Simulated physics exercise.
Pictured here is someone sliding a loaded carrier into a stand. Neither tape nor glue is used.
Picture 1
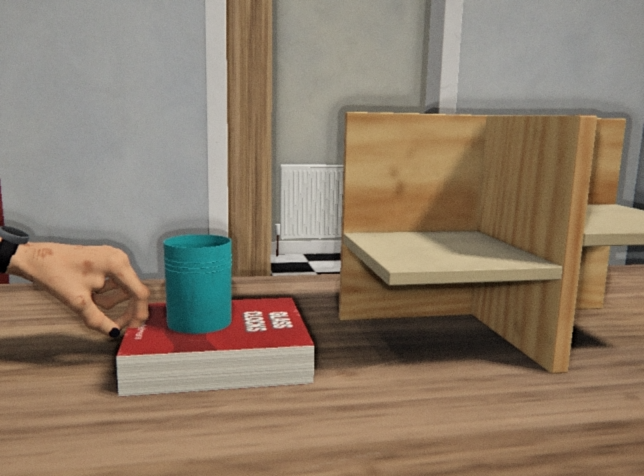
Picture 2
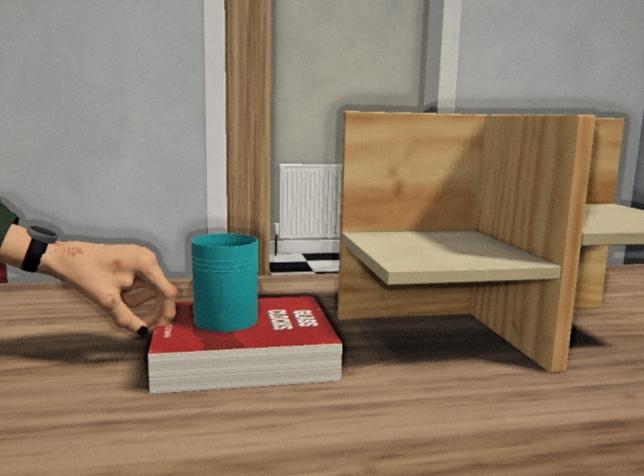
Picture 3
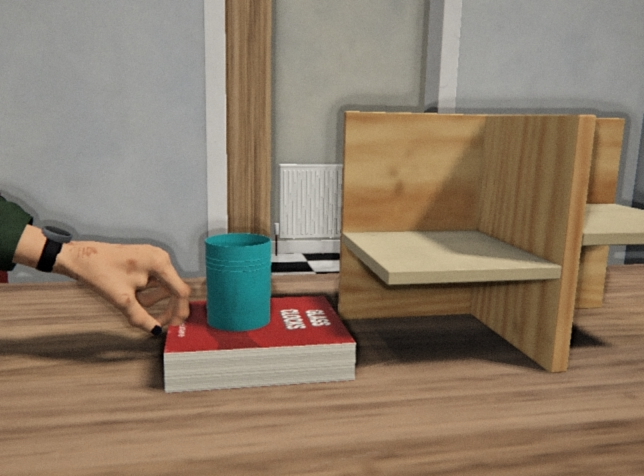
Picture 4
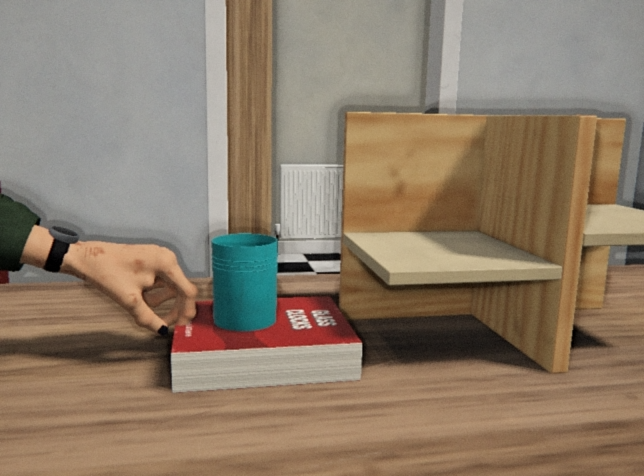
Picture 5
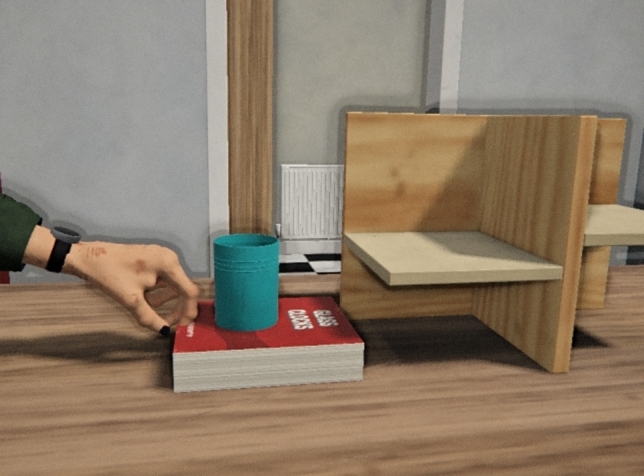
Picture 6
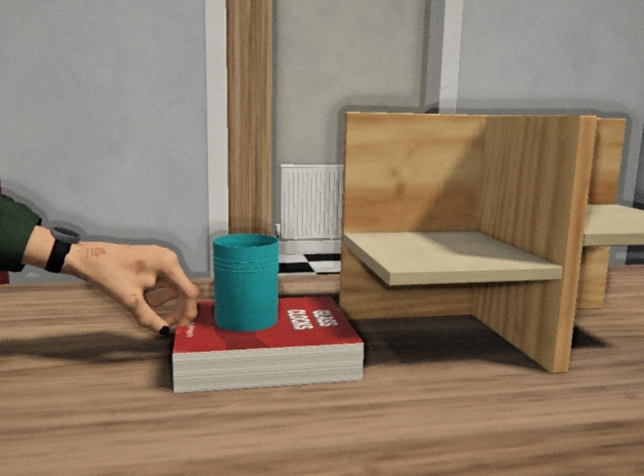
A hand slid a thick red book with a turquoise beaker standing on it a short way right across a wooden table, toward a wooden shelf, slowing until it barely moved.
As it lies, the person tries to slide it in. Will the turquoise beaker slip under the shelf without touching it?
Collides.
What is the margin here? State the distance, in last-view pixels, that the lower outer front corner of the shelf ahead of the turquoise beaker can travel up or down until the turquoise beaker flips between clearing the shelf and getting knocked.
You'd need to go up by roughly 28 pixels to hit the edge.
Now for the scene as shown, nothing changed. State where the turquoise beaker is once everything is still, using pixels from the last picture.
It ends up close to (277, 325).
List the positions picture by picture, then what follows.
Hand sliding it forward; turquoise beaker (199, 282); red book (217, 341), in the first picture.
Hand sliding it forward; turquoise beaker (226, 281); shelf (520, 231), in the second picture.
Hand sliding it forward; turquoise beaker (238, 280); red book (256, 338), in the third picture.
Hand sliding it forward; turquoise beaker (245, 281); shelf (521, 231), in the fourth picture.
Hand sliding it forward; turquoise beaker (247, 281); red book (264, 338), in the fifth picture.
Hand sliding it forward; turquoise beaker (246, 281); shelf (521, 231), in the sixth picture.
Then, 1.48 s after the last picture, turquoise beaker tipped 6° from how it was near (333, 278).
Then, 1.82 s after the last picture, turquoise beaker tipped 51° from how it was near (329, 293).
At rest, the turquoise beaker gets scraped off its spot, near (277, 325).
